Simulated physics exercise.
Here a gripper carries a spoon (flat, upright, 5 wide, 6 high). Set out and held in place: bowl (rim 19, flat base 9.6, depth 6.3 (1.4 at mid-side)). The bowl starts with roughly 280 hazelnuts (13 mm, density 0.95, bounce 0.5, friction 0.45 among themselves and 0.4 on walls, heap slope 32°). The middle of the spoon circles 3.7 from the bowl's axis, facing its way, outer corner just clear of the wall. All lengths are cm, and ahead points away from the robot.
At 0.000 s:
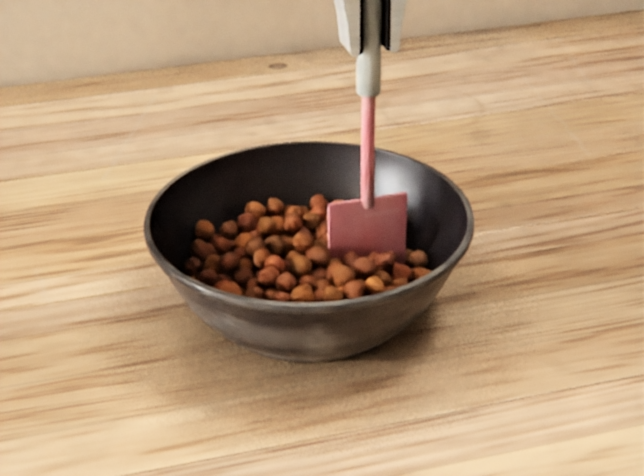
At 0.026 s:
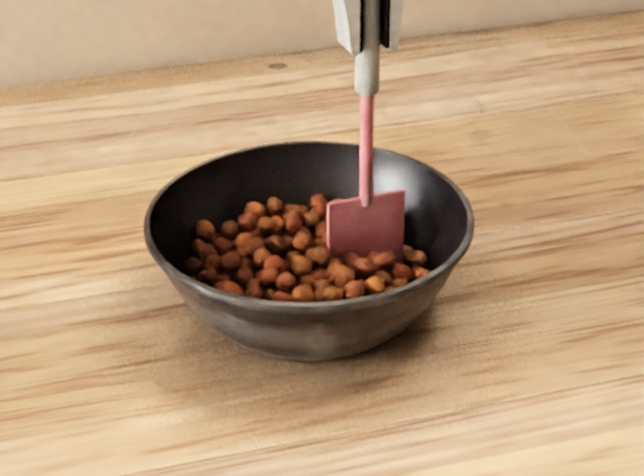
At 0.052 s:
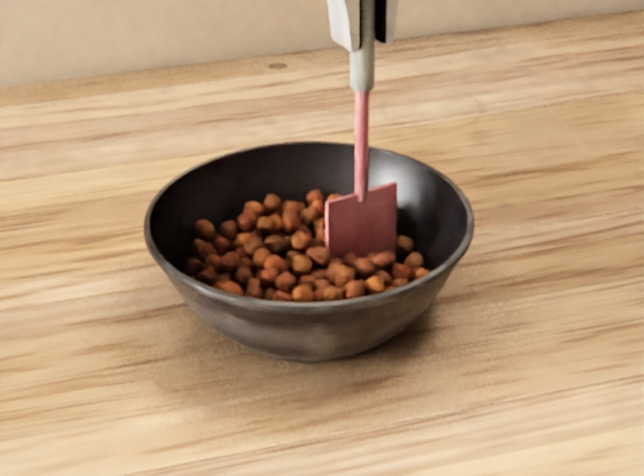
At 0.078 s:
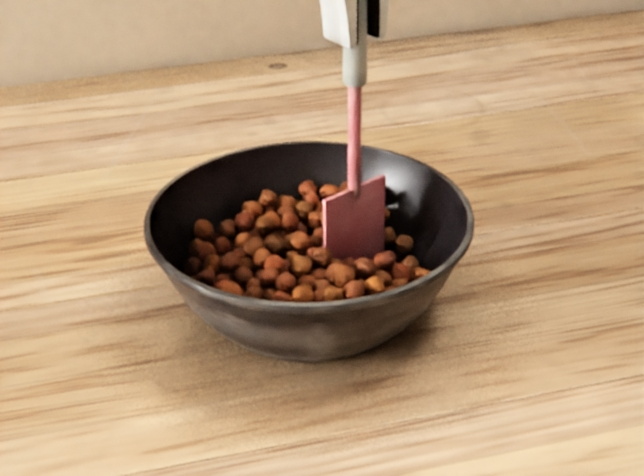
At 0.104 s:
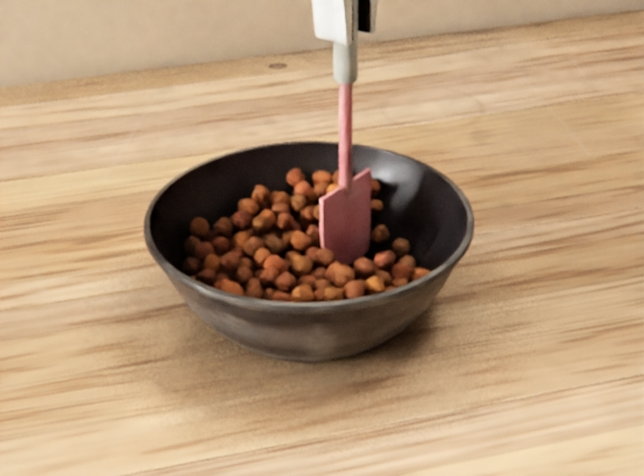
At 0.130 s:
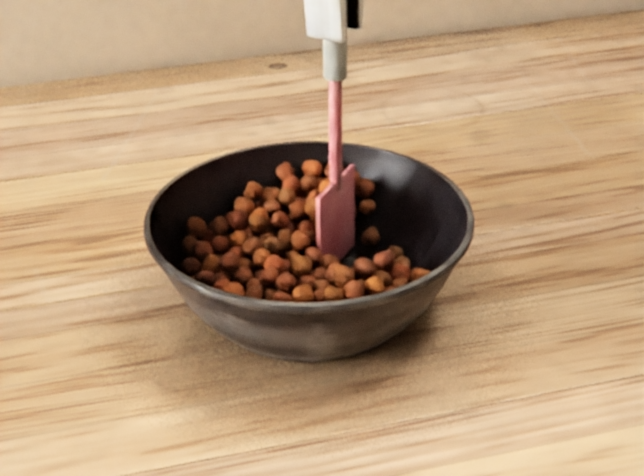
A gripper swept a pink, flat-bladed spoon slowly leftward and toward the back through a dark bowl of brown hazelnuts, turning the blade nearly edge-on and pushing some nuts up against the far wall.
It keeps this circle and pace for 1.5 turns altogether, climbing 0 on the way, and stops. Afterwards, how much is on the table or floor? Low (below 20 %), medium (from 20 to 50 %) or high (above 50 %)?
A low share, below 20 %, ends on the table or floor.
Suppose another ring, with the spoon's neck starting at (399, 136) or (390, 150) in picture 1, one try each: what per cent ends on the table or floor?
About 15 and 20 per cent.
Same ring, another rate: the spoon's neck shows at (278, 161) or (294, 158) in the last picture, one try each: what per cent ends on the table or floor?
About 45 and 35 per cent.
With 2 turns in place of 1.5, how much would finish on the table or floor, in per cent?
Then about 15 per cent.
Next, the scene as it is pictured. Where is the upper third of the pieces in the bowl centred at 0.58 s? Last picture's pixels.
Near (340, 282).
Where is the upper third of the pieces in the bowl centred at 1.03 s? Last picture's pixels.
Near (259, 190).
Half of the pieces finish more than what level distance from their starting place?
Roughly 9 cm.
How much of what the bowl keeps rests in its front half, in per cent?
Roughly 70 per cent.
After 0.58 s, 241° round, highest piece 8 above the table; 268 in the bowl, 5 on the table or floor, 5 in flight or on the tool.
After 1.03 s, 75° round, highest piece 8 above the table; 258 in the bowl, 18 on the table or floor, 2 in flight or on the tool.
After 1.45 s, 180° round, highest piece 7 above the table; 248 in the bowl, 30 on the table or floor.
After 2.15 s, 180° round, highest piece 7 above the table; 248 in the bowl, 30 on the table or floor.
At rest, 248 in the bowl, 30 on the table or floor. That is 11 % on the table or floor.
